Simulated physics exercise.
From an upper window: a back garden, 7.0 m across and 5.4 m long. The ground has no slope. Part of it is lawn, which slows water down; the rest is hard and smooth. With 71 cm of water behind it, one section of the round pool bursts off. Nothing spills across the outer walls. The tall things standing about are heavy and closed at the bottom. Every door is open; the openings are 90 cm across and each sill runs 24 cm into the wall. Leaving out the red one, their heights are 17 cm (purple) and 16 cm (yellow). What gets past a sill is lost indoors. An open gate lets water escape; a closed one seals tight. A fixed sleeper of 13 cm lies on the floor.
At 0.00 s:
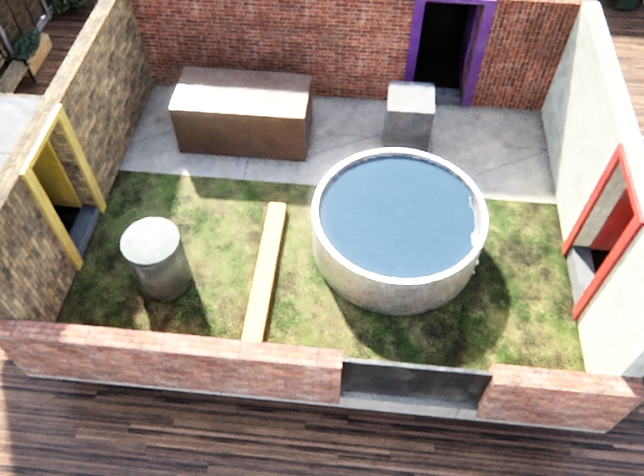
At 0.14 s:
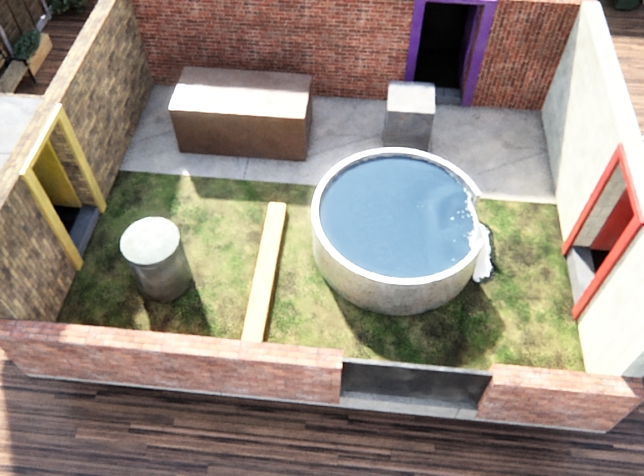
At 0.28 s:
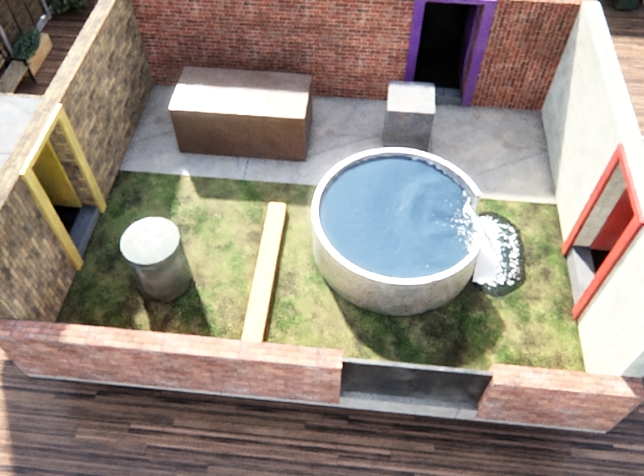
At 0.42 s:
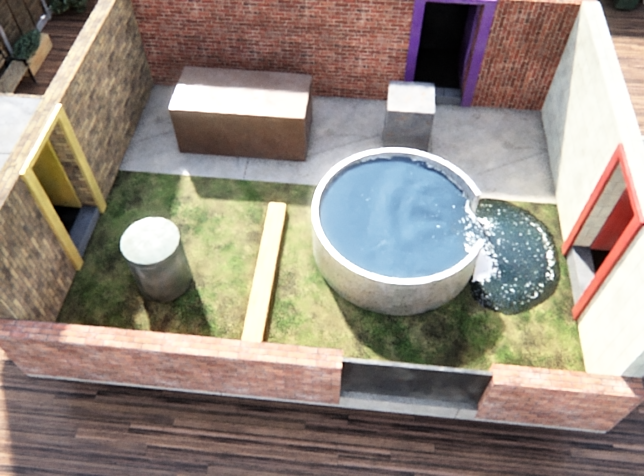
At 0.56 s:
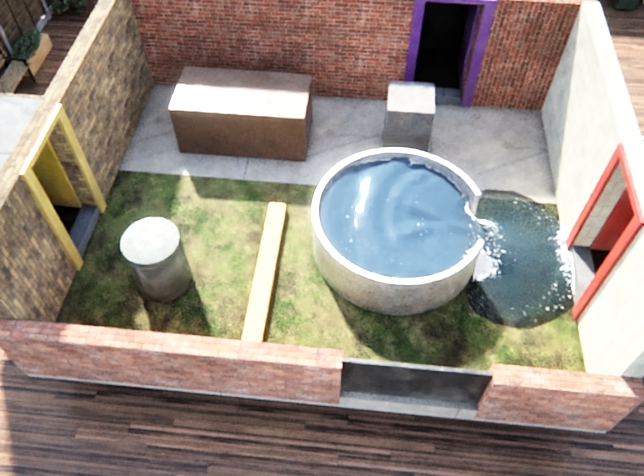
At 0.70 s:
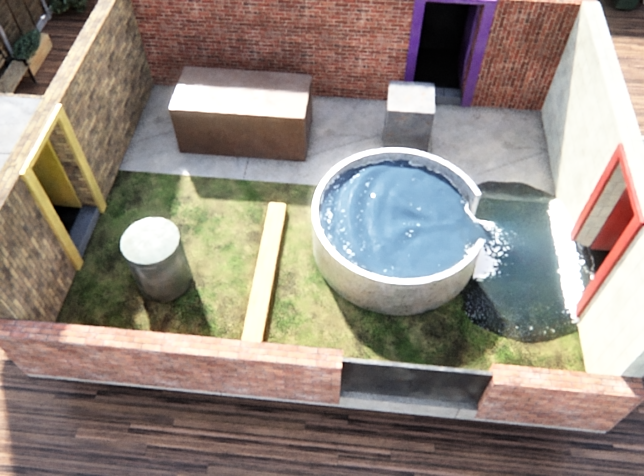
Water poured out through a gap in the right side of the round pool in the walled garden, spread across the grass in a widening dark puddle, and reached the red door on the right.
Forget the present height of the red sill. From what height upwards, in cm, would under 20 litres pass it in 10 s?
At least 34 cm or so.
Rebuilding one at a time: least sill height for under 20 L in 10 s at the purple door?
Roughly 8.5 cm at purple.
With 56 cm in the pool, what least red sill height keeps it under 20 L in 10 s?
Then roughly 26 cm.
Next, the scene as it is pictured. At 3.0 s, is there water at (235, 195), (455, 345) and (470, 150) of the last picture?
In that order: Not reached, under water, flooded.
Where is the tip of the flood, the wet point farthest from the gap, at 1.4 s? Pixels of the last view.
Near (536, 131).
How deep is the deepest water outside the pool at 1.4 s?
Roughly 42 cm.
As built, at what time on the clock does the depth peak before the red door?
Near 1.4 s.
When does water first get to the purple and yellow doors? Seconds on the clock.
Arrival: Purple 2.2 s, yellow 8.5 s.
After 1.4 s water covers 15 % of the floor, deepest (42 cm) near (555, 249); 40 cm at the red door, 23 litres in over its 27 cm sill.
After 3.0 s water covers 35 % of the floor, deepest (28 cm) near (578, 388); 26 cm at the red door, 72 litres in over its 27 cm sill.
After 10.0 s water covers 95 % of the floor, deepest (13 cm) near (281, 347); 11 cm at the red door, 74 litres in over its 27 cm sill.
At the red door as built, the water arrived by 0.6 s and peaked near 40 cm at 1.4 s.
Run again over the same 10 s with other heights there, 69 litres in over 27.5 cm, 9 litres over 37 cm. The limit of 20 litres is kept from about 34 cm up.
